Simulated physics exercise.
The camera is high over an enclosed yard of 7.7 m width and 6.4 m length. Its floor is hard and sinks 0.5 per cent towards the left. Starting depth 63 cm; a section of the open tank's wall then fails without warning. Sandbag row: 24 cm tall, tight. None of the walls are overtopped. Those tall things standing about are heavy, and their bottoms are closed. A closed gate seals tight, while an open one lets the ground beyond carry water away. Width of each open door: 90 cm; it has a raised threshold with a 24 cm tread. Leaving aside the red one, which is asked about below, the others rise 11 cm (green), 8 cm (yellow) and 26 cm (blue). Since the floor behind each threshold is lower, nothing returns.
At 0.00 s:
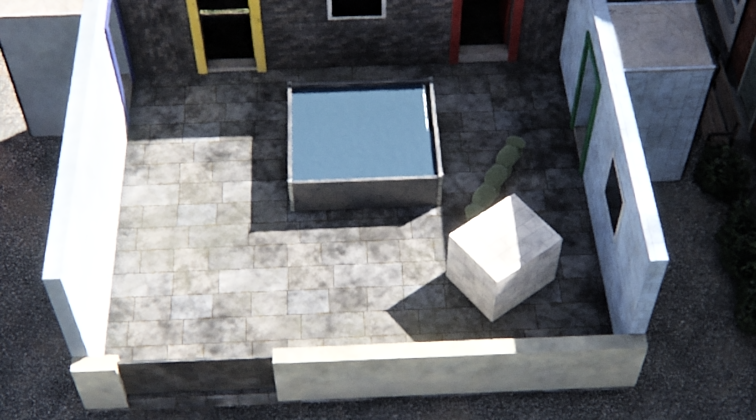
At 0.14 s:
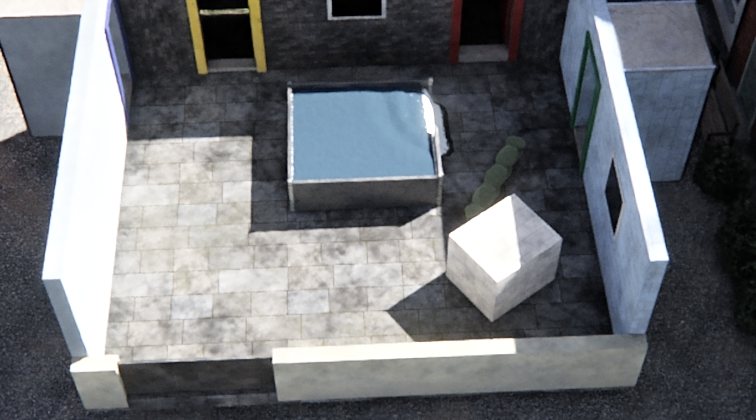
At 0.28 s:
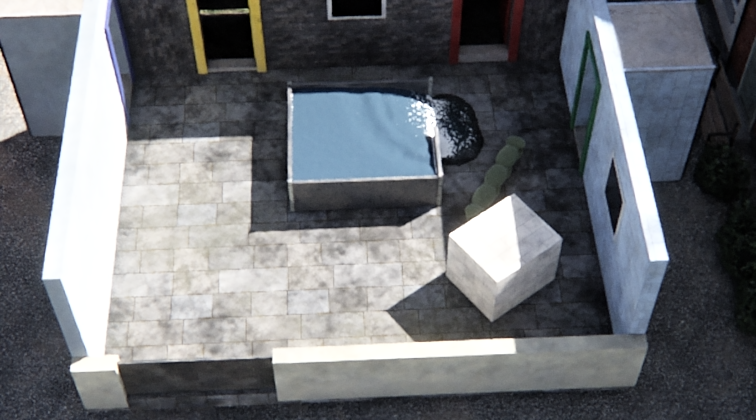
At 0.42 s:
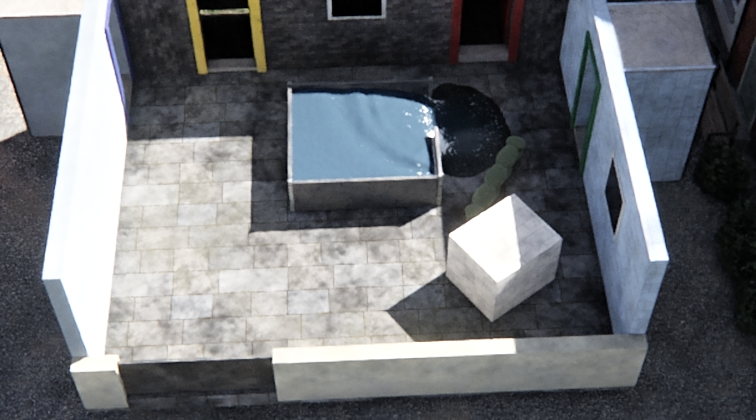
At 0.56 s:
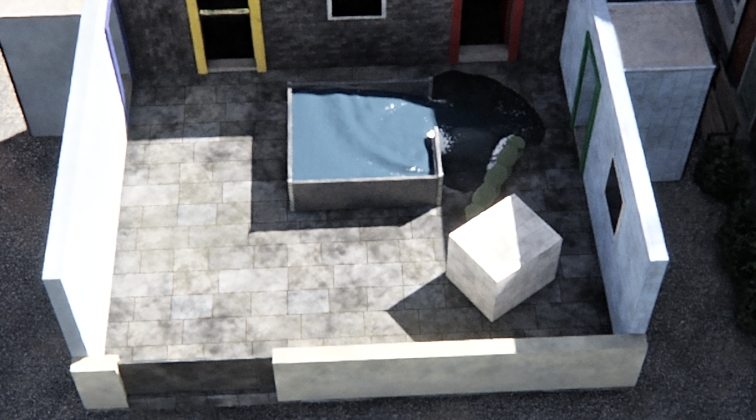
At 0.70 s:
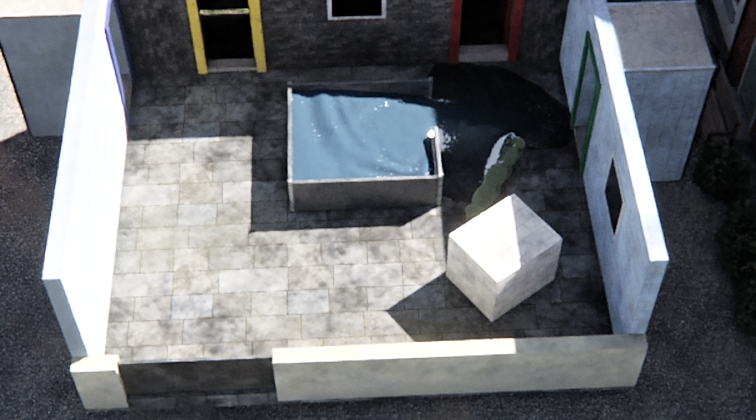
Walled paved yard from above, water pouring from the right side of an open tank and spreading dark past a green row.
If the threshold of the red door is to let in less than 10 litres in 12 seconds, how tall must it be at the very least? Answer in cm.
At the very least, close to 25 cm.
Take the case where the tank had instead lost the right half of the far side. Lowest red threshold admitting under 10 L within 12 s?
In that case about 15 cm.
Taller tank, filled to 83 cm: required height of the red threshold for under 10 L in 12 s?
Roughly 33 centimetres.
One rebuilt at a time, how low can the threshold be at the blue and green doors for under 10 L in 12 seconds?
You'd want about 11.5 centimetres at blue and about 25 centimetres at green.
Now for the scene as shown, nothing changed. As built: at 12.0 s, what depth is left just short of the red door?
It comes to about 8.5 centimetres deep.
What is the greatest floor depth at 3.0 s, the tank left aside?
Close to 32 centimetres.
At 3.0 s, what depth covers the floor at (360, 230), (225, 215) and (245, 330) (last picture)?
Ordered as asked: 0, 0, 0 cm.
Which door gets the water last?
The blue one.
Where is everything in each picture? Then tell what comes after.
In the first frame, the open tank at (363, 132) is whole and still, 63 cm deep; the red door at (486, 21) is dry.
In the second frame, water pours out at (430, 124) and has run 0.3 m, to (447, 152); about 5 cm deep outside, 63 cm at the back.
In the third frame, the gap is at (430, 124), the front 0.8 m out at (477, 143); the back of the open tank holds 63 cm.
In the fourth frame, the gap is at (430, 125), the front 1.3 m out at (505, 139); the back of the open tank holds 63 cm.
In the fifth frame, the gap is at (430, 124), the front 1.9 m out at (539, 135); the back of the open tank holds 63 cm.
In the sixth frame, water pours out at (430, 124) and has run 2.5 m, to (573, 126); about 5 cm deep outside, 63 cm at the back; the red door at (486, 21), 1.9 m from the gap, is still 0.3 m from the nearest water.
After 1.4 s water covers 15 % of the floor, deepest (46 cm) near (553, 62); 18 cm at the red door, 0 litres in over its 19 cm threshold.
After 3.0 s water covers 25 % of the floor, deepest (32 cm) near (512, 116); 27 cm at the red door, 18 litres in over its 19 cm threshold.
After 12.0 s water covers 95 % of the floor, deepest (12 cm) near (175, 383); 9 cm at the red door, 44 litres in over its 19 cm threshold.
At the red door as built, the water arrived by 0.9 s and peaked near 28 cm at 2.8 s.
With a threshold of 21.5 cm, 24 litres would have come in within the 12 s; with 29.5 cm, 2 litres. So under 10 litres takes about 25 cm.
